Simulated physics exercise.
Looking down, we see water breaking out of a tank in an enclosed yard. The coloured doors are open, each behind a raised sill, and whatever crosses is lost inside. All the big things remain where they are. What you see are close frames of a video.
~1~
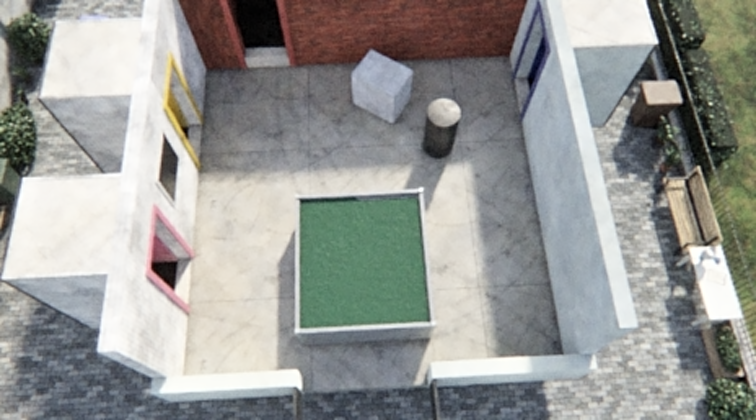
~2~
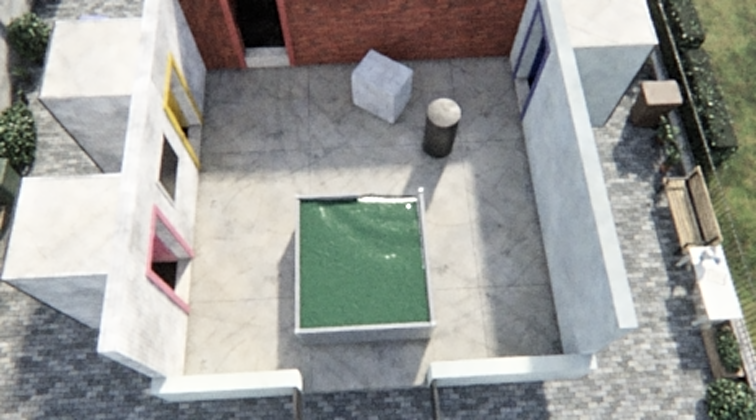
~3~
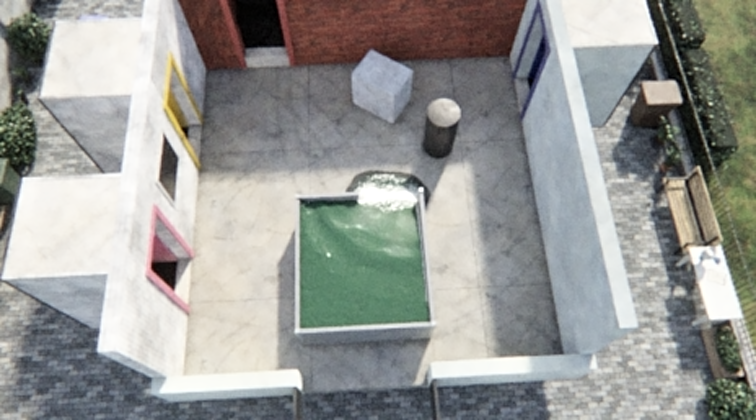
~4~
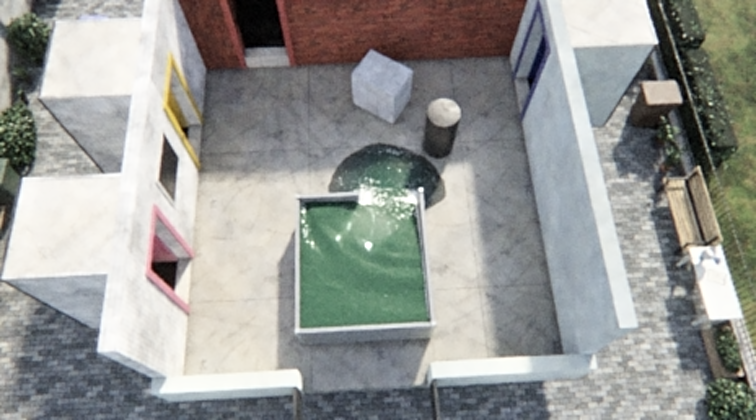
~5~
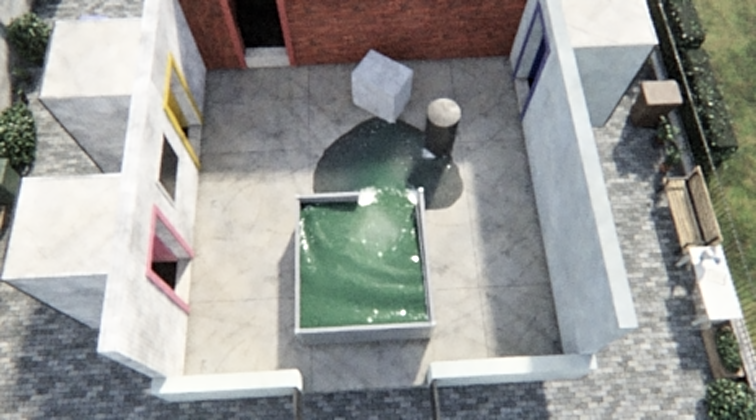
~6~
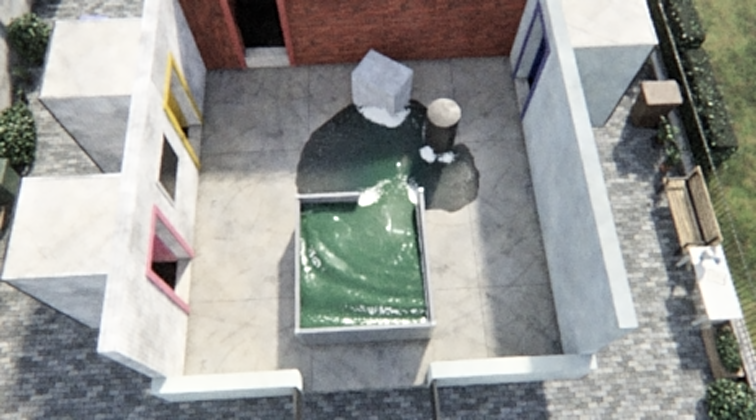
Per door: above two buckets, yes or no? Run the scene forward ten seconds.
Pink door no. Yellow door yes. Blue door yes. Red door no.
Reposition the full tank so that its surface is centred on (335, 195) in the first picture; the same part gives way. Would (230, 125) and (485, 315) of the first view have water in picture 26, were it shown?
Submerged, then unflooded.
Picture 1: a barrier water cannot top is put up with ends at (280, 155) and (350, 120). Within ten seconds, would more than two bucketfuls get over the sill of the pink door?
My reading: The pink door is over.
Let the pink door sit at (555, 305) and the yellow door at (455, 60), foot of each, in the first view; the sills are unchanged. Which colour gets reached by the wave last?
My answer: The one in pink.
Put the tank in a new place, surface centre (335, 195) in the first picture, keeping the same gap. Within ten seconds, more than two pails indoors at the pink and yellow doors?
The pink door tops the threshold, and the yellow door tops the threshold.
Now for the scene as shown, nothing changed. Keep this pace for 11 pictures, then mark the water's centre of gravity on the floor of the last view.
I'd say near (372, 206).
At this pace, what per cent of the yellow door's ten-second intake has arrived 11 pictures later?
Working it through, I arrive at 0 %.
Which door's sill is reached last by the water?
The pink-painted one.
A moment on, water covers 30 % of the floor; the pink door not reached, the yellow door not reached, the blue door not reached, the red door not reached.
Next, water covers 40 % of the floor; the pink door not reached, the yellow door not reached, the blue door wet at the sill, nothing in, the red door wet at the sill, nothing in.
Then, water covers 55 % of the floor; the pink door not reached, the yellow door wet at the sill, nothing in, the blue door over two buckets in, the red door wet at the sill, nothing in.
Later, water covers 95 % of the floor; the pink door wet at the sill, nothing in, the yellow door over two buckets in, the blue door over two buckets in, the red door wet at the sill, nothing in.
In the end, water covers 100 % of the floor; the pink door wet at the sill, nothing in, the yellow door far over two buckets in, the blue door far over two buckets in, the red door wet at the sill, nothing in.
